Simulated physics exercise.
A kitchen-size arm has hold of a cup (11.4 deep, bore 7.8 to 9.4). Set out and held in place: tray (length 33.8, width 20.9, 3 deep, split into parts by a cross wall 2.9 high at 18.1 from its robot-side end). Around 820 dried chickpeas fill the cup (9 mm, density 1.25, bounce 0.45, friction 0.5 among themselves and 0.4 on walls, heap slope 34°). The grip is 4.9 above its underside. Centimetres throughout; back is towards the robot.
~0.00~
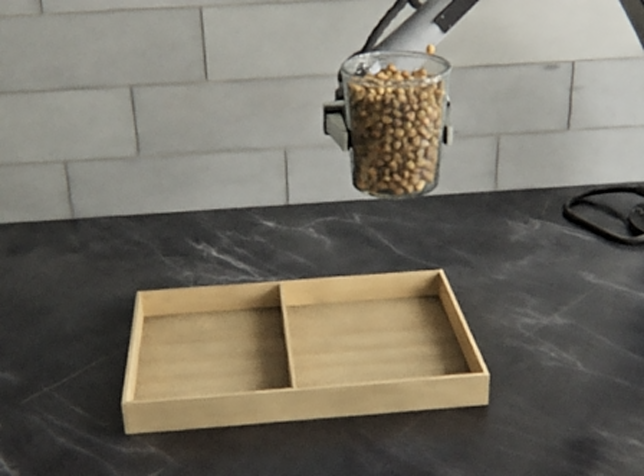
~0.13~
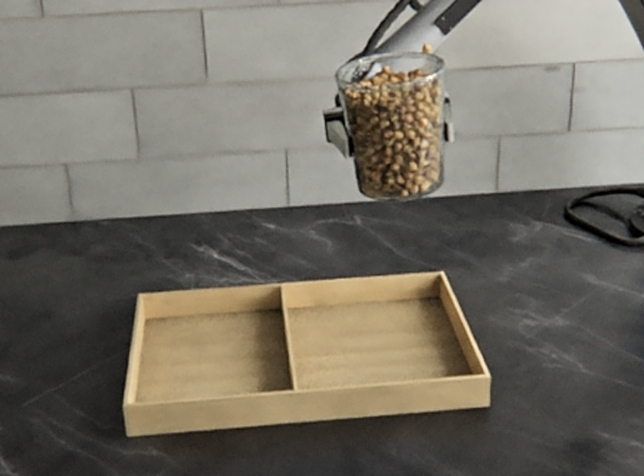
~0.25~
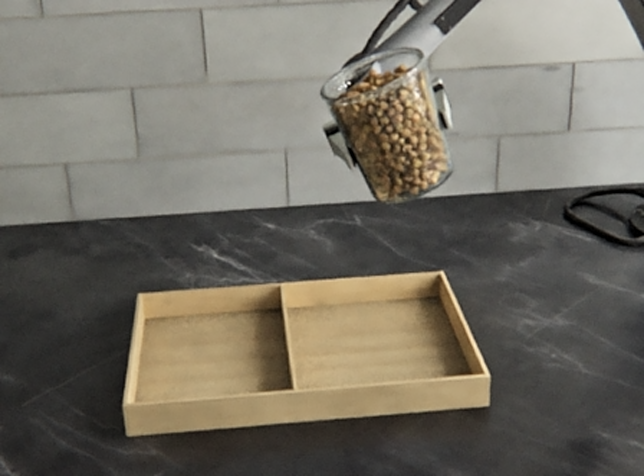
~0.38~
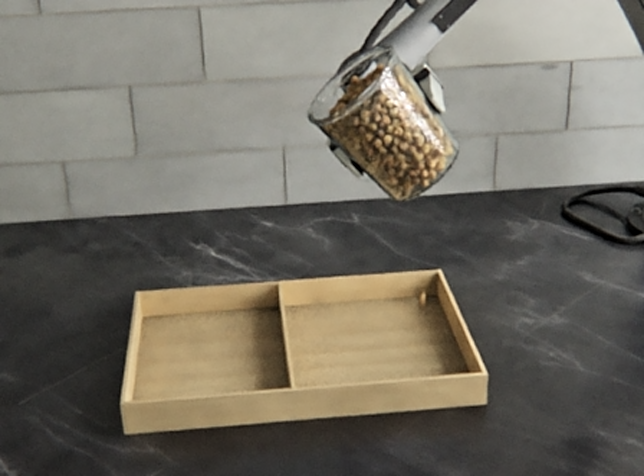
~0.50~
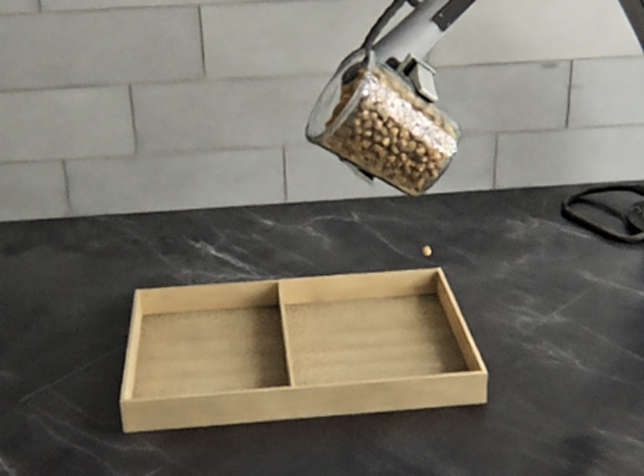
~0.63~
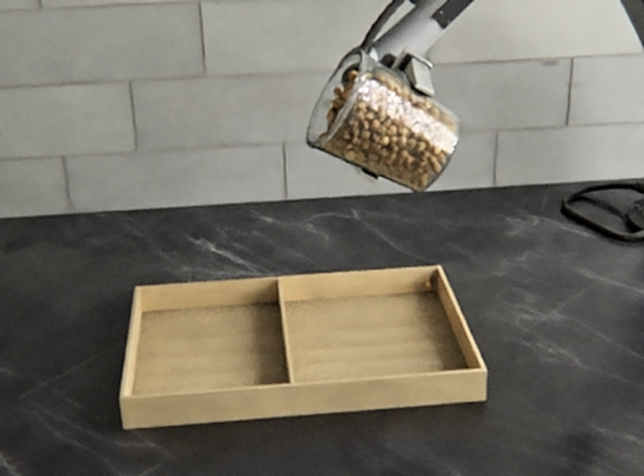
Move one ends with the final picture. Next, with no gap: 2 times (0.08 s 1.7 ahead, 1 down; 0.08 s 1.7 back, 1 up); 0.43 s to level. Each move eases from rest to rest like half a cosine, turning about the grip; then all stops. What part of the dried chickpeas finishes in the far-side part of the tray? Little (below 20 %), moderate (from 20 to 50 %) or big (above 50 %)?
A little share, below 20 %, ends in the far-side part of the tray.
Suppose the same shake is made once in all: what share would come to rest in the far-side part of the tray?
In that case some 5 per cent.
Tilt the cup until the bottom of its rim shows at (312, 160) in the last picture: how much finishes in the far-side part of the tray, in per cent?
Some 20 per cent.
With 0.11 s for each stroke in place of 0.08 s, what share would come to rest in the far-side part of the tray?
Then about 5 per cent.
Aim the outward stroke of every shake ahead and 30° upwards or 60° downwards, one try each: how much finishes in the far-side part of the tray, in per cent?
Some 20 and 5 per cent.
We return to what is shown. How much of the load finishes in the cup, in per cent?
Some 90 per cent.
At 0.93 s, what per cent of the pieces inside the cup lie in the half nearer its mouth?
Roughly 50 per cent.
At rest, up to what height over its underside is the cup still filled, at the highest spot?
Some 12.0 cm.
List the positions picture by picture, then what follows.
The first picture shows cup middle at (395, 127), level; upper third of the load around (396, 97), from x 350 to 440, top at y 50; 819 in the cup.
The second picture shows cup middle at (396, 129), tilted 6° forward; upper third of the load around (394, 100), from x 345 to 435, top at y 50; 818 in the cup, 1 in flight or on a rim.
The third picture shows cup middle at (393, 129), tilted 20° forward; upper third of the load around (389, 102), from x 335 to 445, top at y 70; 818 in the cup, 1 in flight or on a rim.
The fourth picture shows cup middle at (389, 129), tilted 38° forward; upper third of the load around (382, 103), from x 325 to 450, top at y 70; 818 in the cup, 1 in the robot-side part.
The fifth picture shows cup middle at (387, 129), tilted 52° forward; upper third of the load around (379, 105), from x 325 to 450, top at y 70; 818 in the cup, 1 in the robot-side part.
The sixth picture shows cup middle at (387, 127), tilted 58° forward; upper third of the load around (378, 104), from x 325 to 450, top at y 75; 818 in the cup, 1 in the robot-side part.
After 0.93 s, tilted 58° forward, highest piece 28 above the table; 773 in the cup, 12 in the far-side part, 1 in the robot-side part, 33 in flight or on a rim.
After 1.23 s, tilted 16° forward, highest piece 30 above the table; 742 in the cup, 66 in the far-side part, 7 in the robot-side part, 1 on the table or floor, 3 in flight or on a rim.
After 1.58 s, level, highest piece 31 above the table; 742 in the cup, 69 in the far-side part, 7 in the robot-side part, 1 on the table or floor.
After 2.63 s, level, highest piece 31 above the table; 742 in the cup, 69 in the far-side part, 7 in the robot-side part, 1 on the table or floor.
At rest, 742 in the cup, 69 in the far-side part, 7 in the robot-side part, 1 on the table or floor. That is 8 % in the far-side part of the tray.
